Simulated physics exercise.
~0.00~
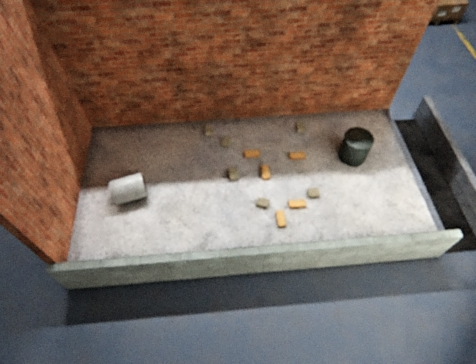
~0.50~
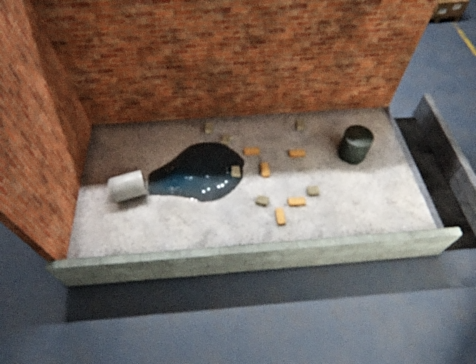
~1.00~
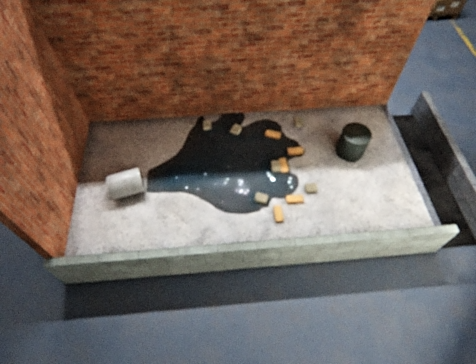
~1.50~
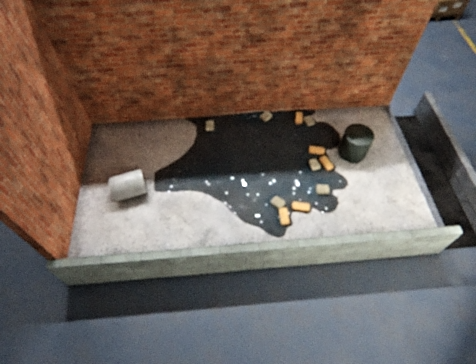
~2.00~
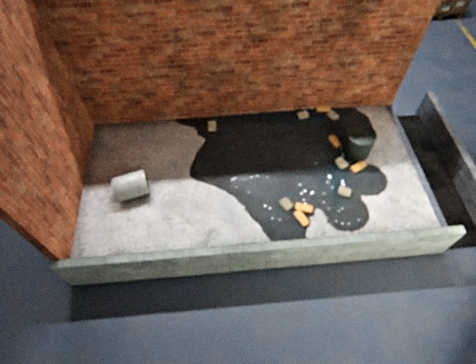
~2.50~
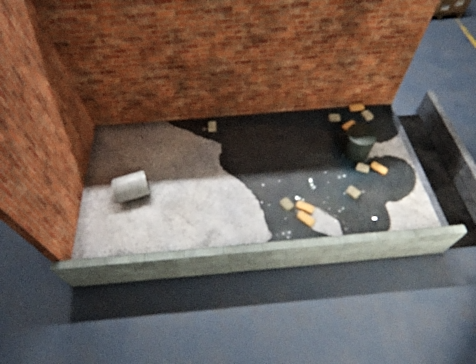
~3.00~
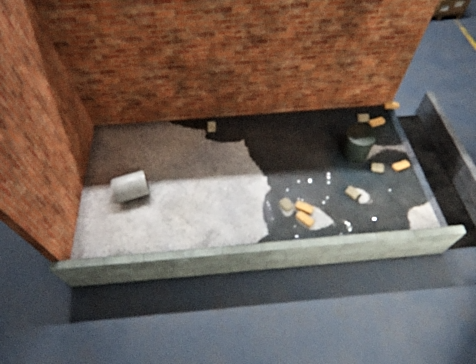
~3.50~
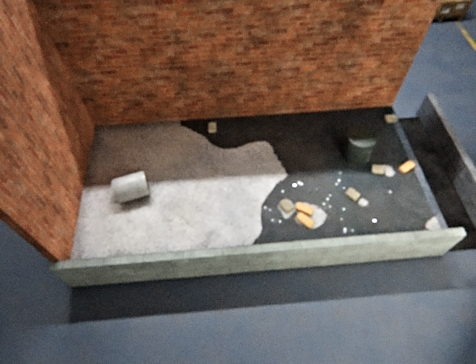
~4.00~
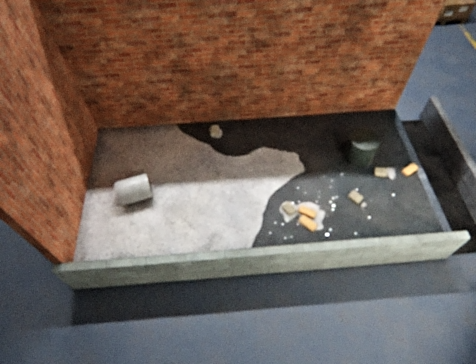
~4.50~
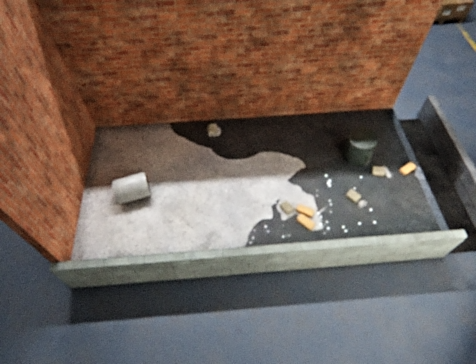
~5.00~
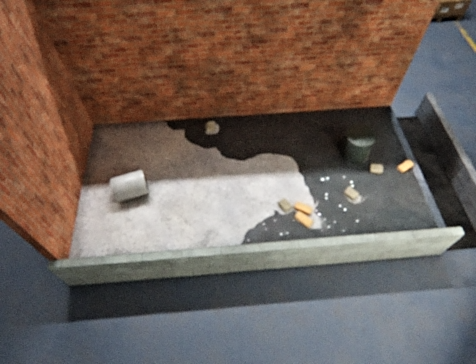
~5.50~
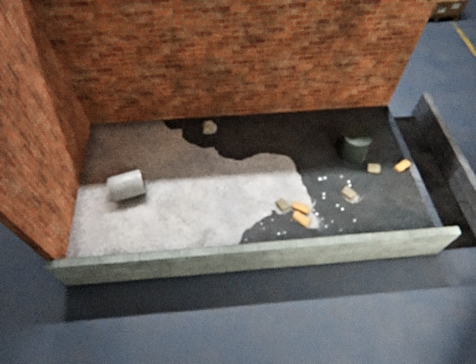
Dark water pours from a pale grey cylinder lying at the left of a walled concrete floor, seen from above with brick walls behind and to the left, a low pale wall in front, and a dark green drum at the right. It spreads toward small orange and grey-tan blocks scattered across the middle. The water reaches them and carries several to the right, some passing around the drum. As the left side clears, a few blocks disappear near the right edge. The rest settle, two orange ones near the front, while dark wetness still covers the right side.
